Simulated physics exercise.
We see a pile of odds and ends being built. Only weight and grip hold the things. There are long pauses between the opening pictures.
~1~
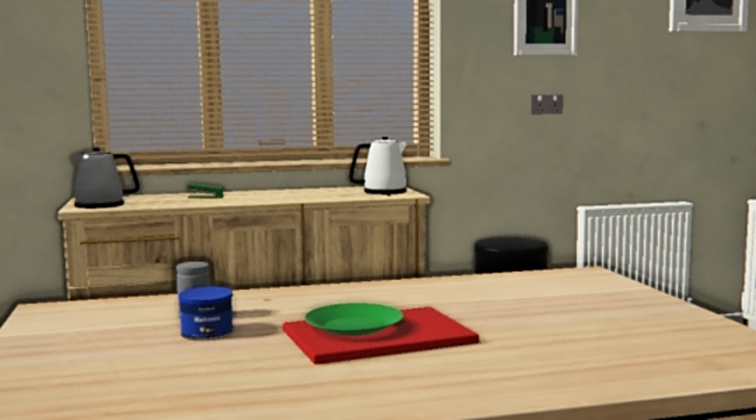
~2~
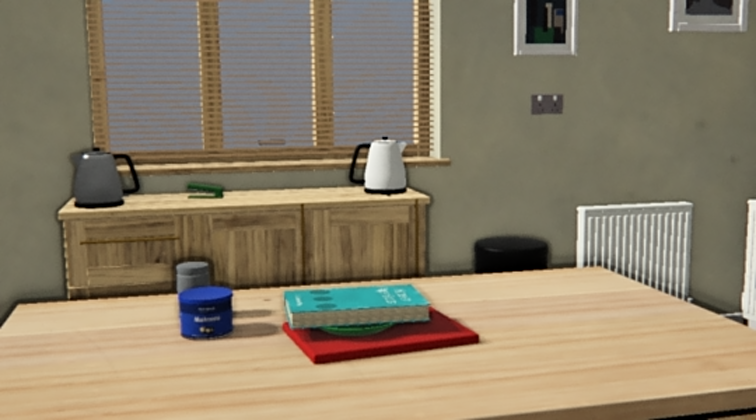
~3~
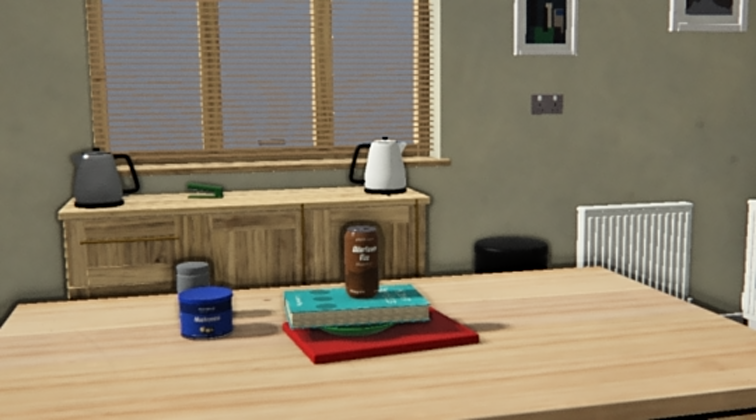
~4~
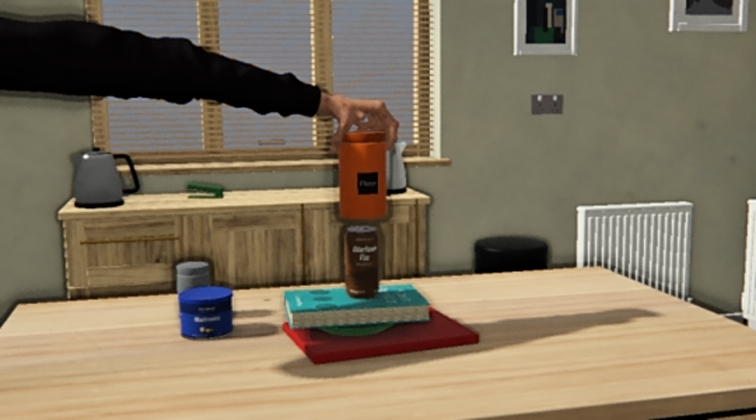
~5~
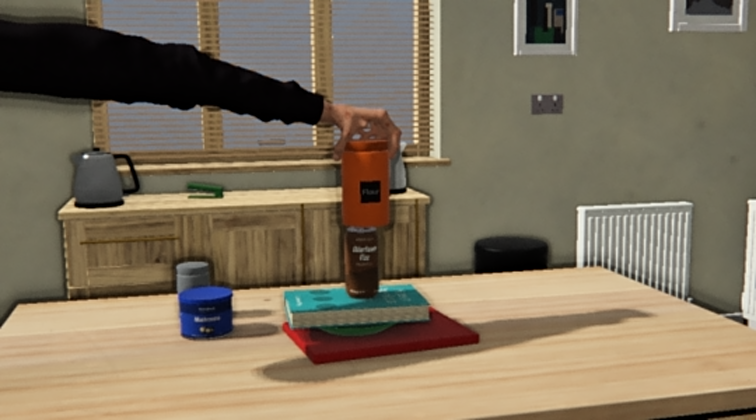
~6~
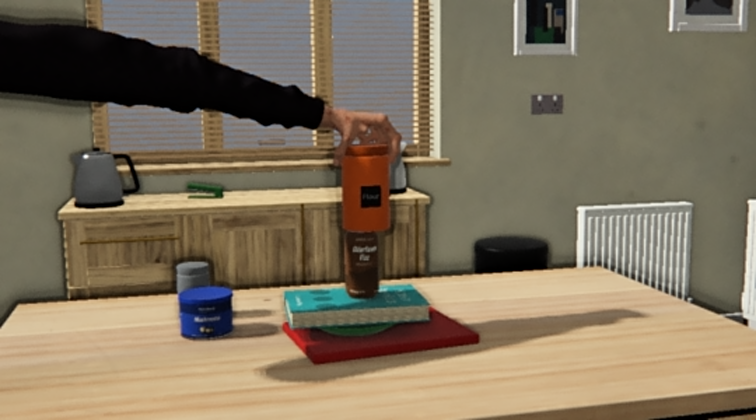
A green plate on a red board gains a teal book, then a brown can, before a black-sleeved arm from the left lowers an orange jar slightly onto the can, still gripping it. The pile sits on a pale wooden table in a kitchen, seen from a fixed view across the tabletop. A blue tub and grey jar stand left, with dark and white kettles on the counter behind.
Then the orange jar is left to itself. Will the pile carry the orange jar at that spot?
It holds.
Then, 0.40 s after the last picture, nothing has stirred.
Then, 1.20 s after the last picture, orange jar resting near (366, 187).
At rest, all 7 in place. Seen from the same camera at the end, orange jar near (366, 187). The pile keeps its balance.
